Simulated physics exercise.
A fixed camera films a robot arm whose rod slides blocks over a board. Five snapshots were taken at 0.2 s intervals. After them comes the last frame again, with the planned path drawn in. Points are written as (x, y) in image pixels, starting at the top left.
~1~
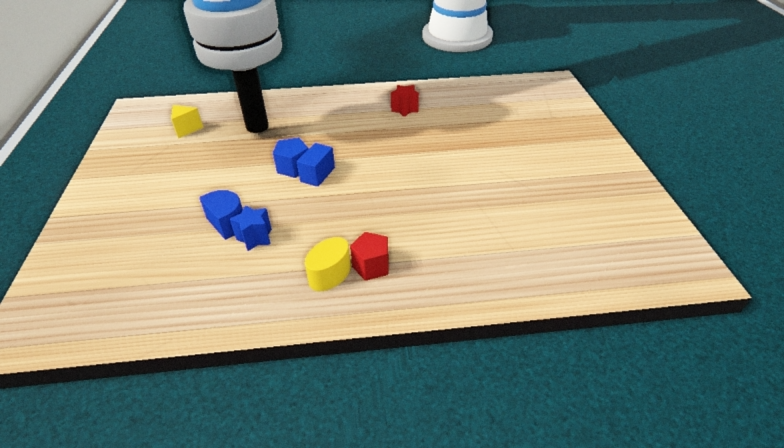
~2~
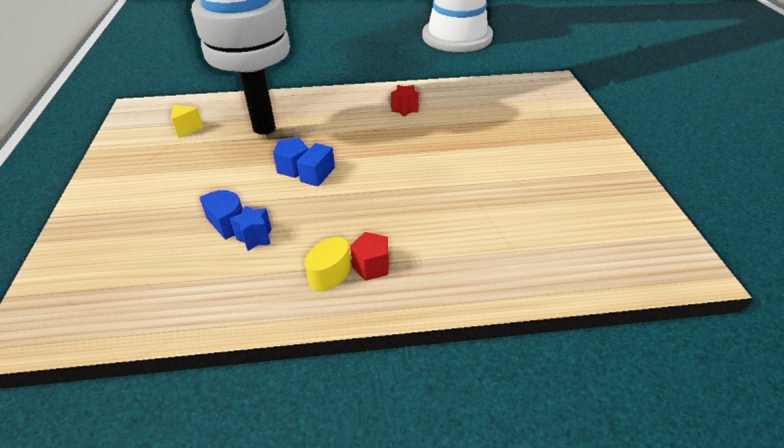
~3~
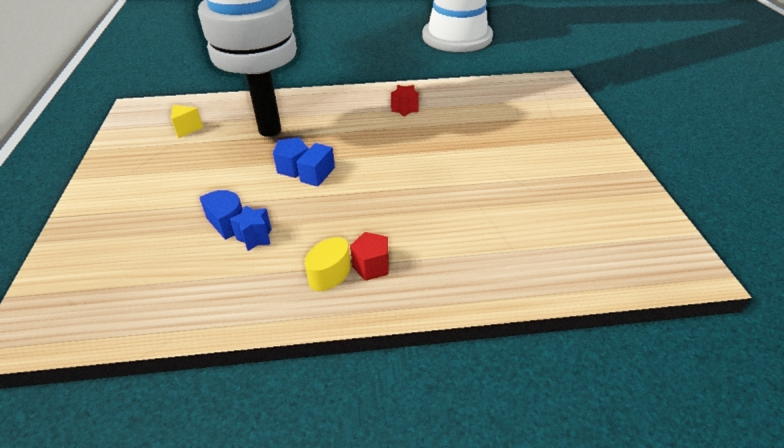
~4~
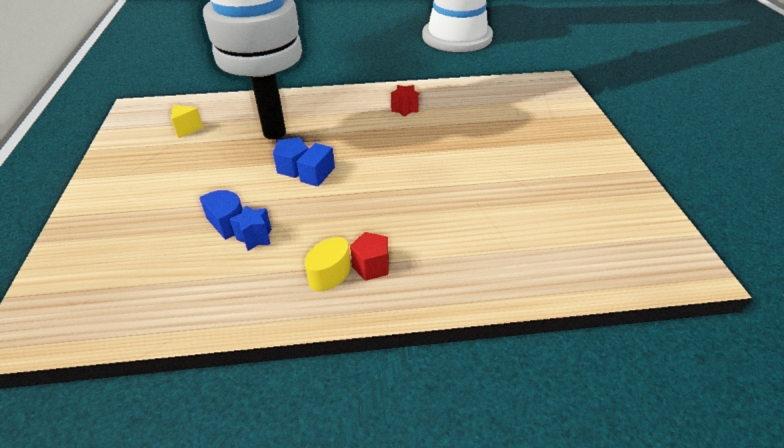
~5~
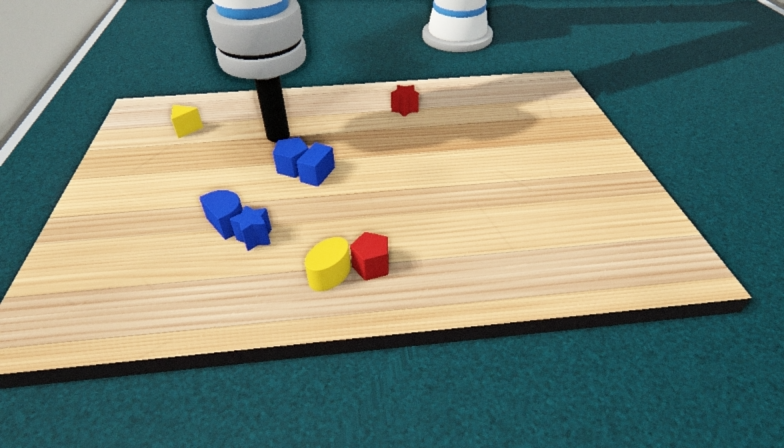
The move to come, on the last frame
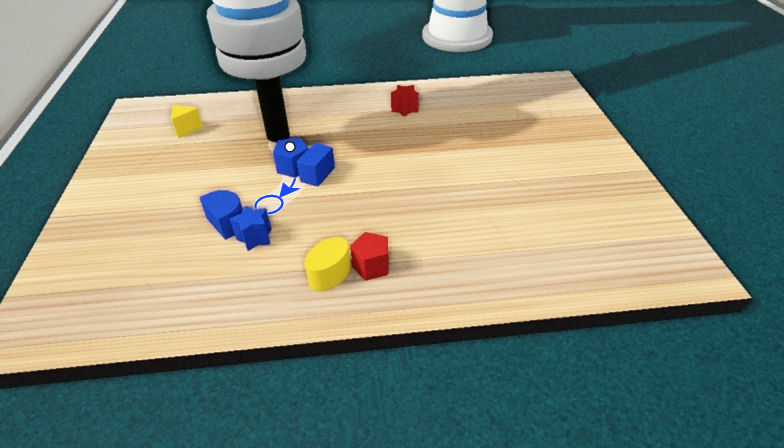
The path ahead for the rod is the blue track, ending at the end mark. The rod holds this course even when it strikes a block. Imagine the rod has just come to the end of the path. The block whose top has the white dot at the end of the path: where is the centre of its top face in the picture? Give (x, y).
Top centre: (311, 176).
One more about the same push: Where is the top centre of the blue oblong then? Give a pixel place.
Around pixel (339, 165).
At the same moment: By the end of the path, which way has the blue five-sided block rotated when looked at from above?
That block twists counter-clockwise.
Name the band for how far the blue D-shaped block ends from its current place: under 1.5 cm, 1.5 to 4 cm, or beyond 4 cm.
It is going to finish within 1.5 cm of where it is now.
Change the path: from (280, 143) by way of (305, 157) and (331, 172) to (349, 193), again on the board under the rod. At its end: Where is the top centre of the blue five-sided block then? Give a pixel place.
In the picture, it is at (294, 156).
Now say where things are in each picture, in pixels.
In the first picture, rod's lower end (258, 127); blue D-shaped block (221, 202); blue five-sided block (290, 147); blue oblong (315, 154).
In the second picture, rod (264, 129); blocks still.
In the third picture, rod (270, 131); blocks still.
In the fourth picture, rod (275, 133); blocks still.
In the fifth picture, rod (278, 136); blue D-shaped block (221, 202); blue five-sided block (290, 147); blue oblong (315, 154).
Drawn move, from (280, 143) via (291, 162) and (293, 183), ending at (269, 205); the dot is on the blue five-sided block.
The first path, step by step. One third of the way, rod (290, 155); blue five-sided block (298, 156), turned 20° anticlockwise; blue oblong (325, 159).
Two thirds of the way, rod (292, 176); blue five-sided block (311, 174), turned 55° anticlockwise; blue oblong (339, 165), turned 35° anticlockwise.
At the end, rod (267, 197); blue D-shaped block still; blue five-sided block (311, 176), turned 60° anticlockwise; blue oblong (339, 165), turned 35° anticlockwise.
